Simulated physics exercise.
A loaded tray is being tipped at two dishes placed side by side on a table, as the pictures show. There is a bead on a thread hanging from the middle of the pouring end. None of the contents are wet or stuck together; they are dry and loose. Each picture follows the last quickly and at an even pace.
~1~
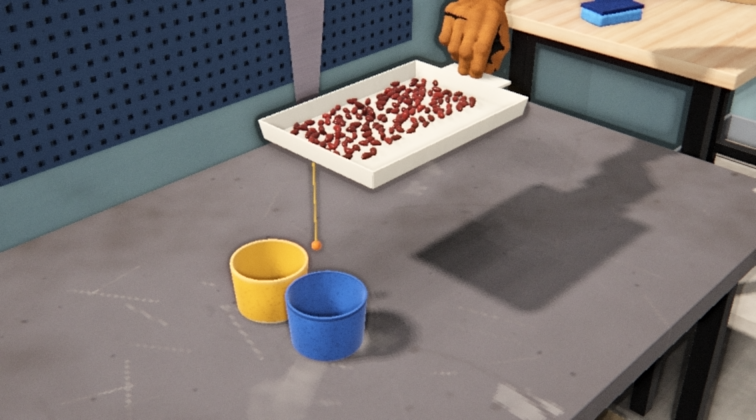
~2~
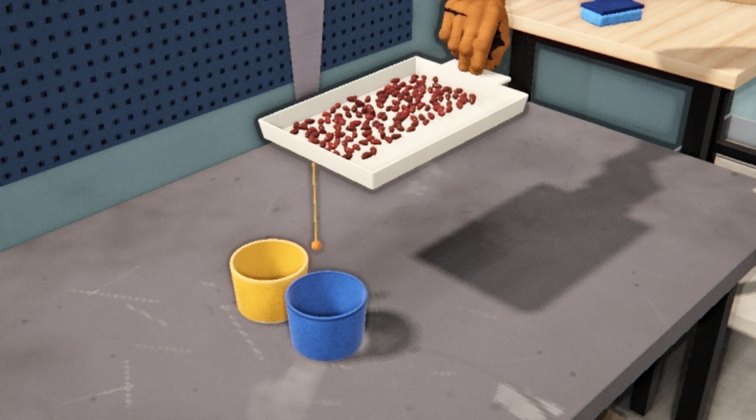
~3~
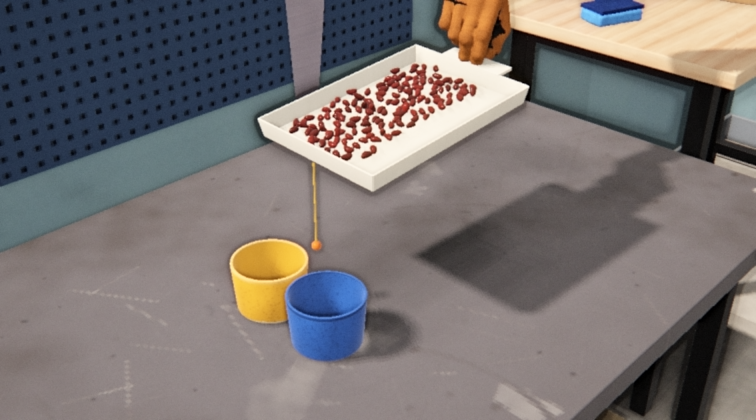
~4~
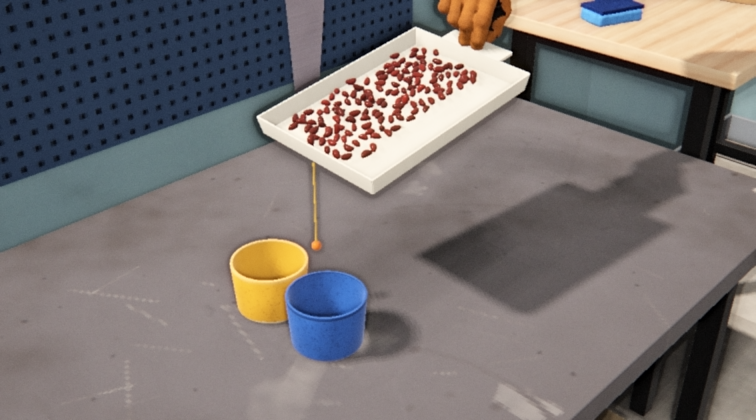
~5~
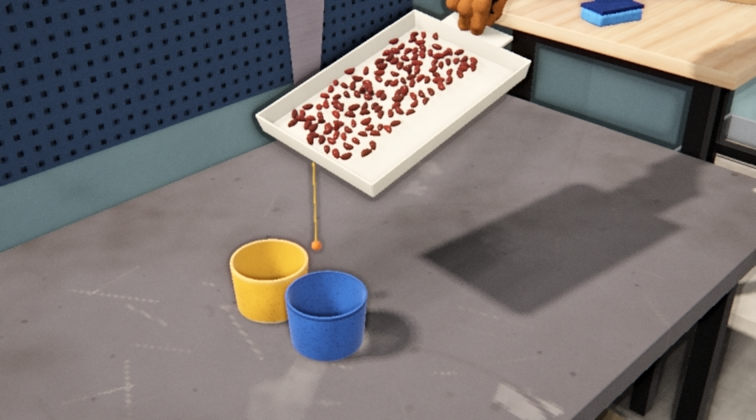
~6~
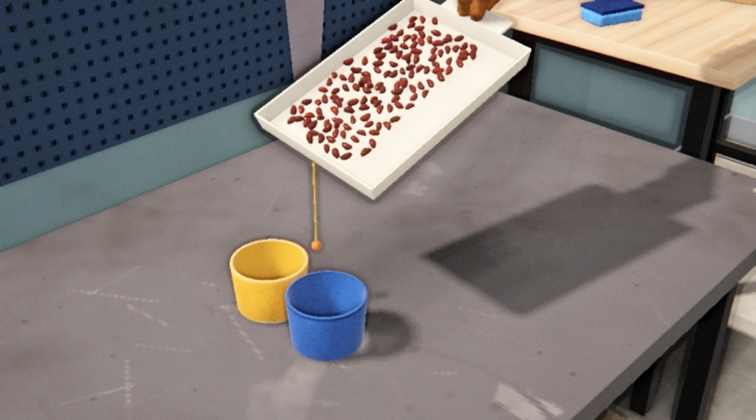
A white tray of dark red beans was steadily tilted by a hand at its far end, which rose while the near edge dipped slightly at the right, above a yellow cup and a blue one.
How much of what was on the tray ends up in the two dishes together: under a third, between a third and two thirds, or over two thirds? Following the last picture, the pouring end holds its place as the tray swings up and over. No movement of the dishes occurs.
Most likely the dishes are going to collect a middle share, one to two thirds of the load.
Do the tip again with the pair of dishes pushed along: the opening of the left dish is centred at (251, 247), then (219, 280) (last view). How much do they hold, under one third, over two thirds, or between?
First attempt: Under a third; second attempt: Less than a third.
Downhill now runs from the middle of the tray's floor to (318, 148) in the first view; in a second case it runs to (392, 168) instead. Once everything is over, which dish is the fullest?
Case 1 - the one at left; case 2 - the one at right.
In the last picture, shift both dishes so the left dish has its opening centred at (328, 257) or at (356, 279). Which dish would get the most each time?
First try, the dish at right; second try, the dish at left.
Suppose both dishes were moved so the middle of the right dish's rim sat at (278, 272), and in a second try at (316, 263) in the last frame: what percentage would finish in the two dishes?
In order: 0 percent and 0 percent.
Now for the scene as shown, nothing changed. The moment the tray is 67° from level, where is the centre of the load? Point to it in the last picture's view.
Centre estimate: (363, 153).
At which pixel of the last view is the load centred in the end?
Near (342, 338), more or less.
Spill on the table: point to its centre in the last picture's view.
I'd put the middle somewhere around (381, 354) in the last picture.
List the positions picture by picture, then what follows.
Corners of the pouring end near (264, 120) and (373, 169), level; middle of the load near (381, 117), kidney beans; left dish near (241, 294); right dish near (297, 330); bead on its thread near (317, 246), in the first picture.
Corners of the pouring end near (264, 120) and (373, 170), level; middle of the load near (381, 115), in the second picture.
Corners of the pouring end near (263, 118) and (372, 173), tipped barely, lowest at the right corner; middle of the load near (380, 110), in the third picture.
Corners of the pouring end near (262, 117) and (372, 177), tipped a little, lowest at the right corner; middle of the load near (380, 102), in the fourth picture.
Corners of the pouring end near (261, 115) and (372, 181), tipped clearly, lowest at the right corner; middle of the load near (379, 94), in the fifth picture.
Corners of the pouring end near (260, 114) and (371, 185), tipped clearly, lowest at the right corner; middle of the load near (378, 86); left dish near (241, 294); right dish near (297, 330), in the sixth picture.
Shortly afterwards, tray tipped steeply; all but a few on the tray; only a few in the air.
Next, tray tipped past a quarter turn; near half on the tray; near a quarter in the right dish; near a quarter outside both; a little in the air.
Some moments later, tray tipped past a quarter turn; near half in the right dish; near half outside both.
In the end, tray tipped past a quarter turn; near half in the right dish; none at all in the left dish; near half outside both.
